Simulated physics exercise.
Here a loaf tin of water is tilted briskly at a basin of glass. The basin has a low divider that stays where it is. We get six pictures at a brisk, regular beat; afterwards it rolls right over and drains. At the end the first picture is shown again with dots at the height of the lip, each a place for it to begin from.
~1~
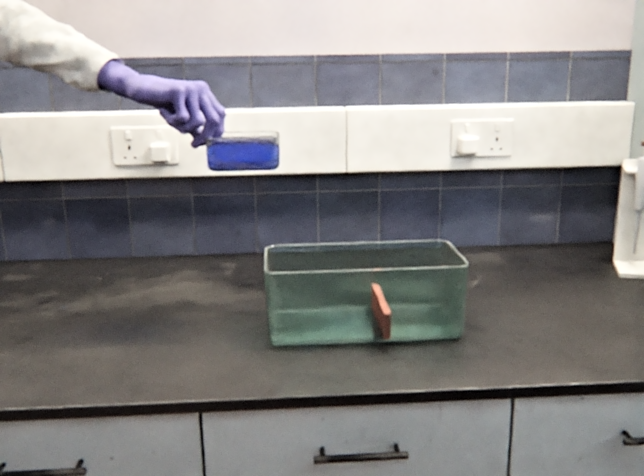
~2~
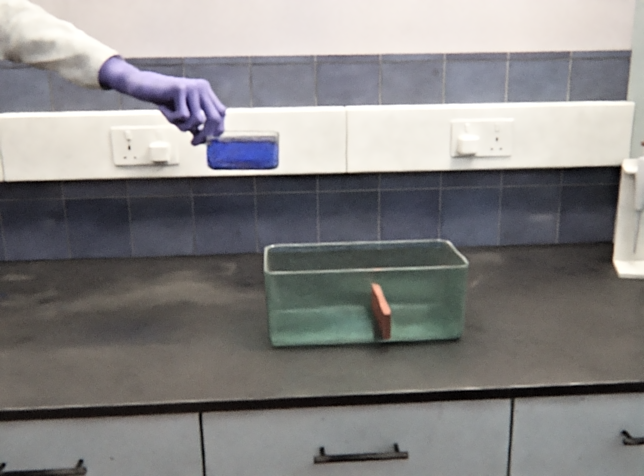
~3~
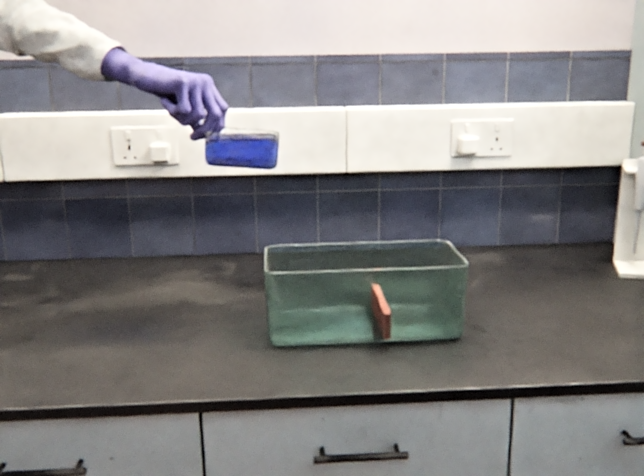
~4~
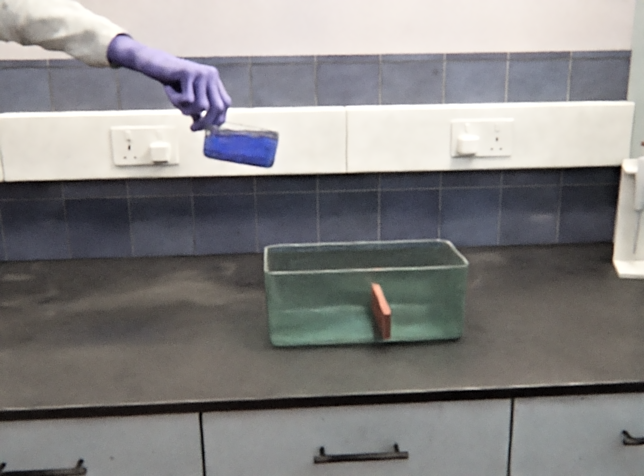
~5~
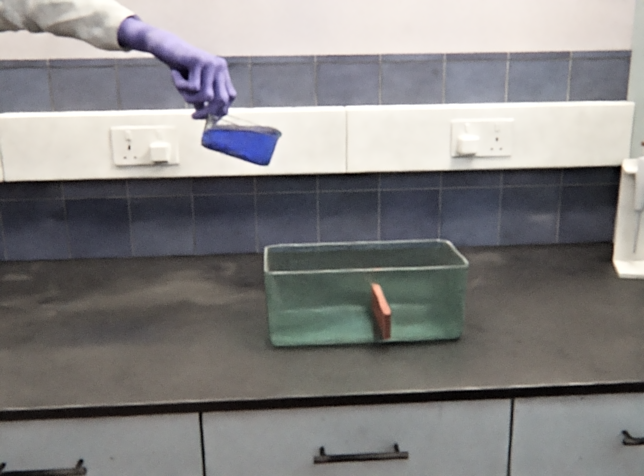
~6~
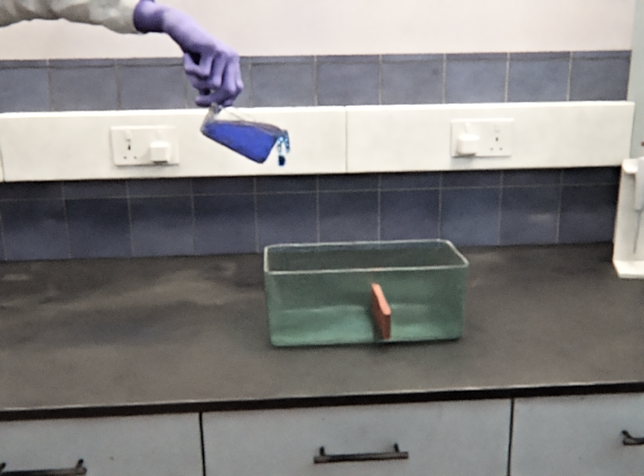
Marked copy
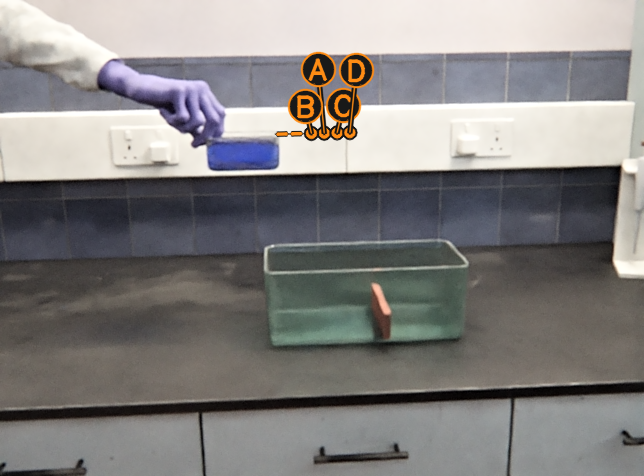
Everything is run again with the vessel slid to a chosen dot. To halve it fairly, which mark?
Take B.
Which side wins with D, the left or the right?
The right side.
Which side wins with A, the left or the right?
More ends on the right.
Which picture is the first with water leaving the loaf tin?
In picture 5.
In orange, A at (324, 133); B at (311, 133); C at (337, 132); D at (349, 132).
With A, about 34 % ends left of the wall and 64 % right of it.
With B, about 51 % ends left of the wall and 46 % right of it; 3 % is lost outside.
With C, about 16 % ends left of the wall and 82 % right of it.
With D, about 9 % ends left of the wall and 89 % right of it.
